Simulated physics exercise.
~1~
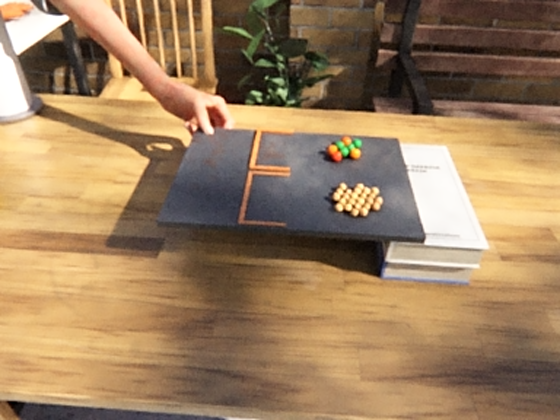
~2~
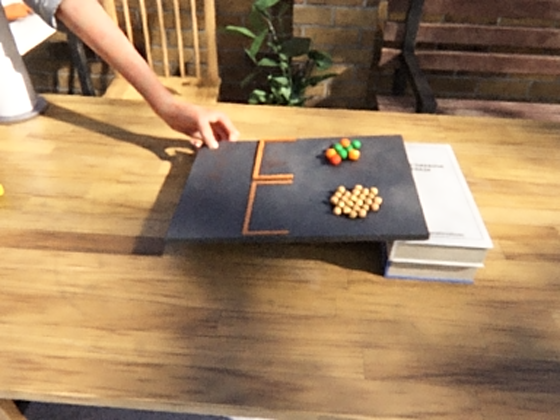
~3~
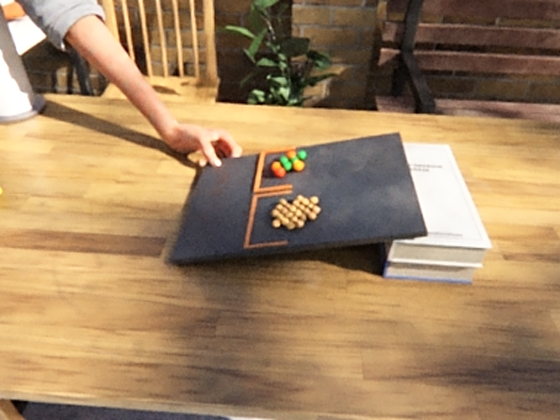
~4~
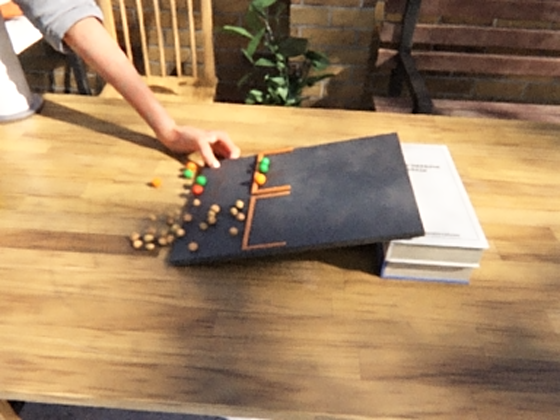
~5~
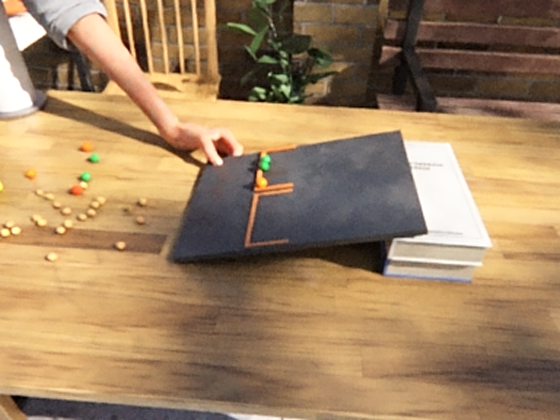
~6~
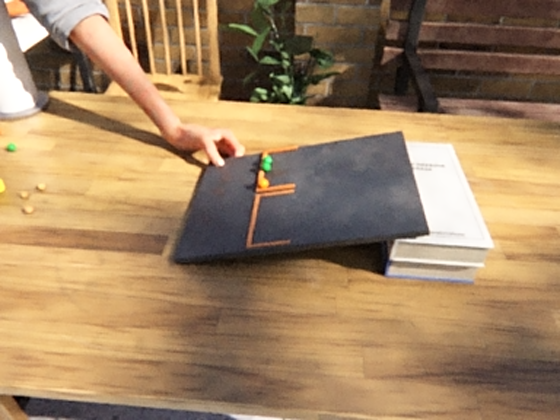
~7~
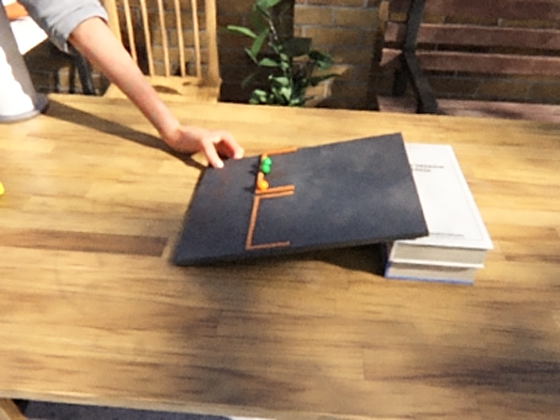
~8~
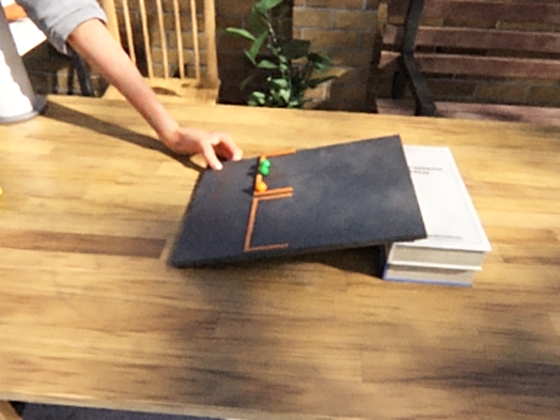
Wooden table, a hand lowering a dark board's end, tan pieces all spilling left past an orange fence, few coloured ones staying.
